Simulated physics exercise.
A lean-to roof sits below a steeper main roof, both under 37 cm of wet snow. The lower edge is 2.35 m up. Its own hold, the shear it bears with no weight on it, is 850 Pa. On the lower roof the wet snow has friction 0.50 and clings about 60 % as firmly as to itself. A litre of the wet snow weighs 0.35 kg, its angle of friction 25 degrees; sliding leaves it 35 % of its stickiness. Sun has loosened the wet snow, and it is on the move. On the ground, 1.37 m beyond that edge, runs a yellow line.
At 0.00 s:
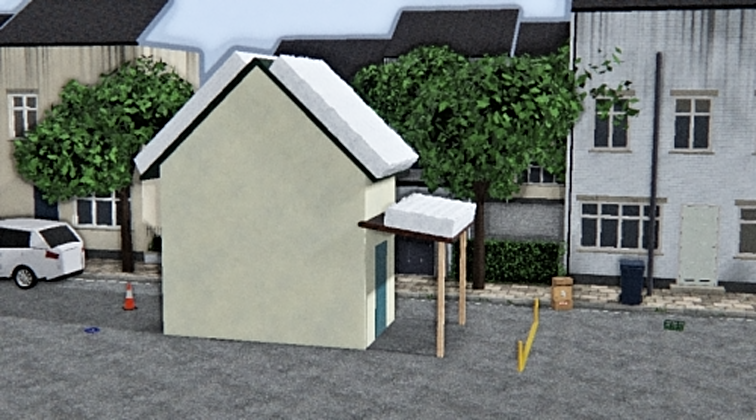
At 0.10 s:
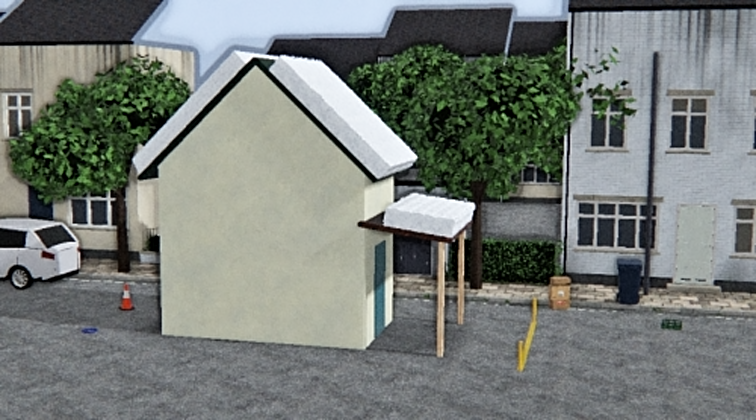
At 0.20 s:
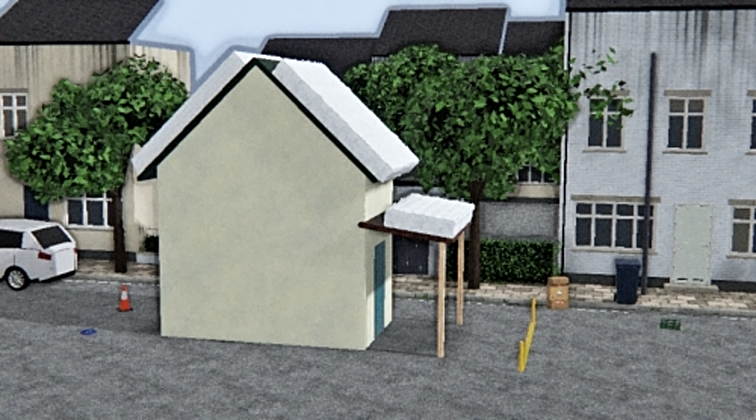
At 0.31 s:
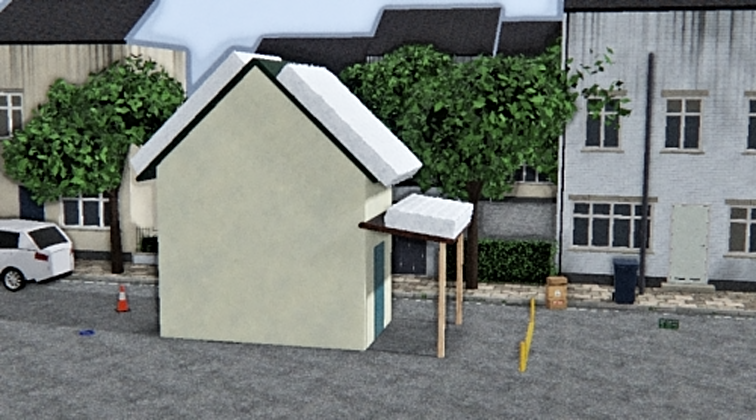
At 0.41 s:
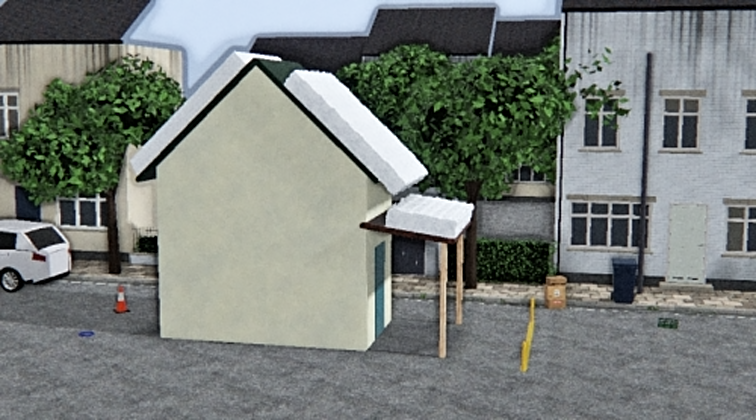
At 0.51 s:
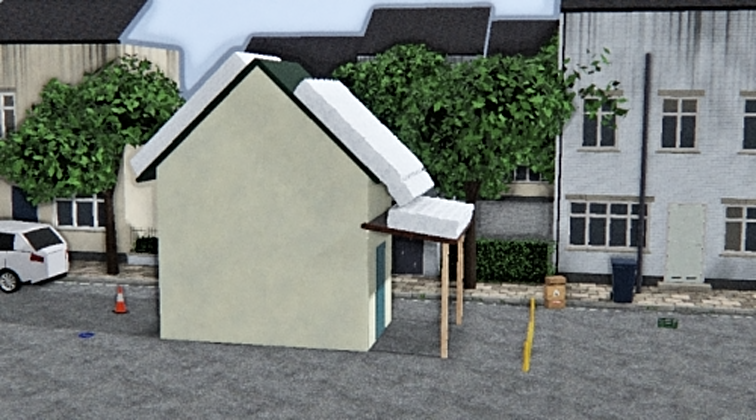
On a street of terraced houses, wet snow sliding down a small building's steep right roof slope towards the snow-covered lean-to, cracking.
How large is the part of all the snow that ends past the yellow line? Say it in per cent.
It comes to some 34 %.
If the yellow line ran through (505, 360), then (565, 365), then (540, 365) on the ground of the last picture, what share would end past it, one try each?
In turn about 45 %, 18 %, 30 %.
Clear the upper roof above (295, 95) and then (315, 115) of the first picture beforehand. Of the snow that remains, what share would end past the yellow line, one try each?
In turn about 20 %, 8 %.
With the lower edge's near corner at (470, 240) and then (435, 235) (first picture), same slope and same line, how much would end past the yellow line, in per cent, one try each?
In turn about 25 %, 45 %.
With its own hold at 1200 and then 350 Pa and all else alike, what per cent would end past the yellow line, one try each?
In that order: 25 %, 50 %.
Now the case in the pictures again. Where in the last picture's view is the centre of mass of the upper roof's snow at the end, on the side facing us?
Around (506, 308).
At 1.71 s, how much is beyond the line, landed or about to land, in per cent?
Near 16 %.
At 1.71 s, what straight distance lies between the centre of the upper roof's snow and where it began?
Some 4.0 m.
After 1.06 s, none is below the lower edge and 0 % is past the line.
After 1.71 s, 42 % is below the lower edge and 16 % is past the line.
After 2.35 s, 59 % is below the lower edge and 34 % is past the line.
After 3.00 s, 59 % is below the lower edge and 34 % is past the line.
After 3.70 s, at the end, 59 % is below the lower edge and 34 % is past the line.
